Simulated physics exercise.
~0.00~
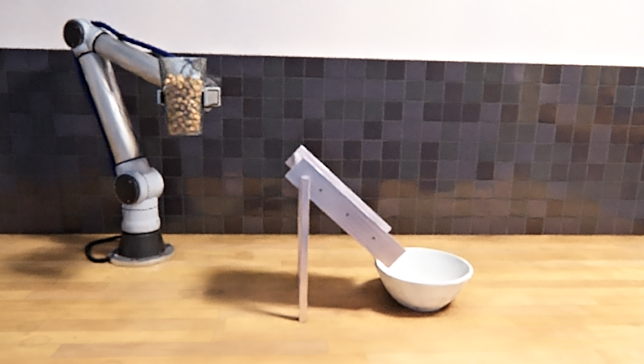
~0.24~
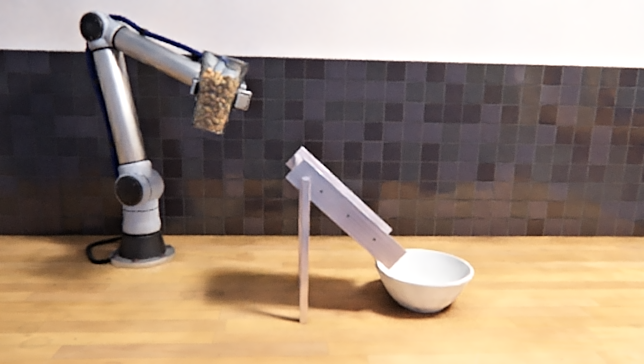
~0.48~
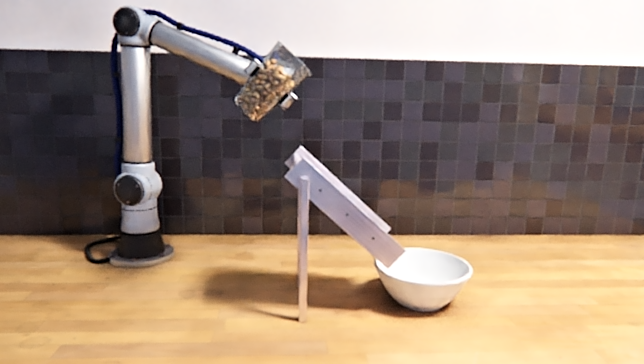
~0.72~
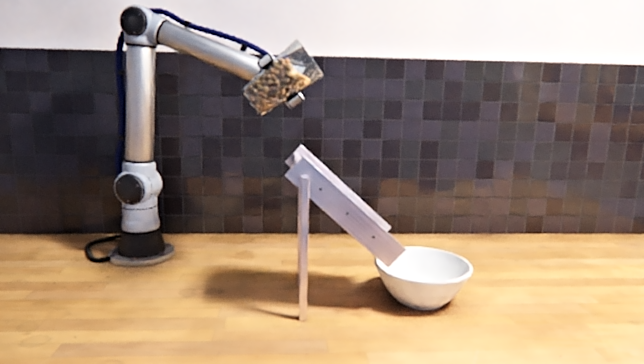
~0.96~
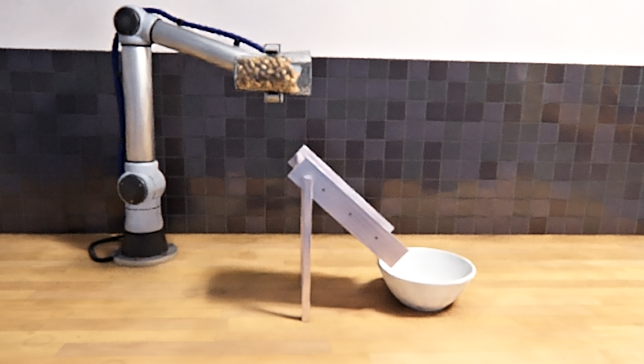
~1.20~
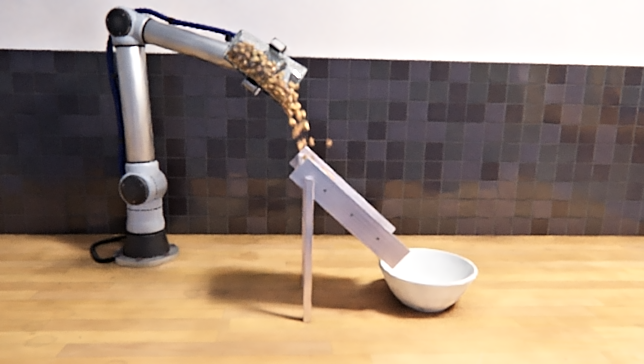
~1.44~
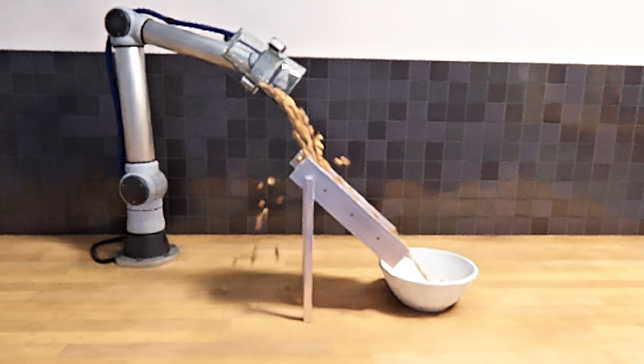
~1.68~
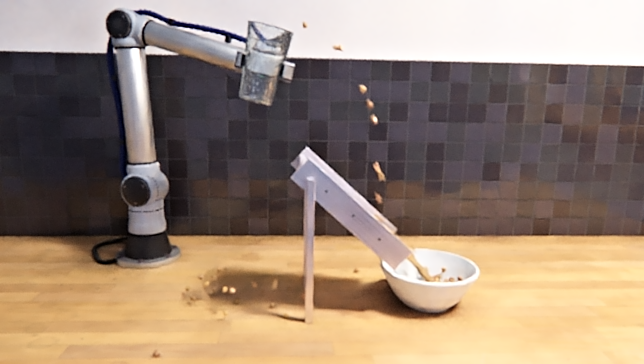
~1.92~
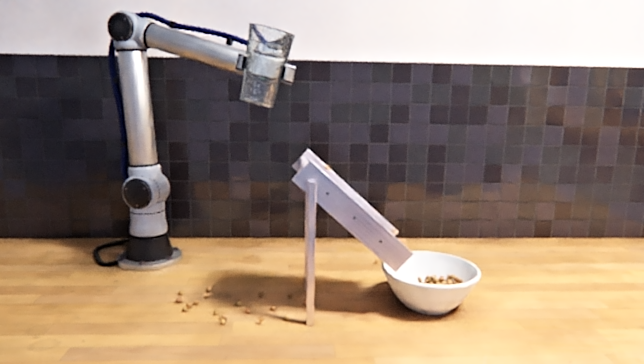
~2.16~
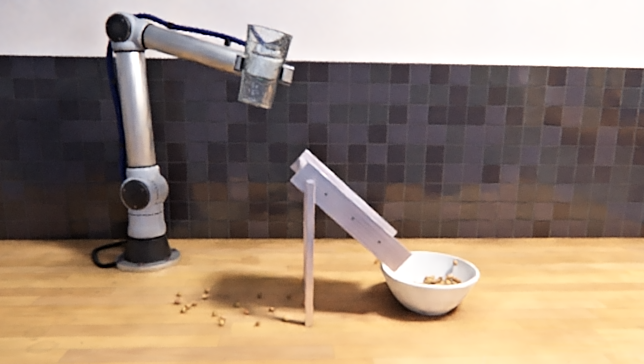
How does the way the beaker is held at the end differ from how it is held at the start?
At the start the robot arm holds the beaker upright, while at the end the beaker is leaning.
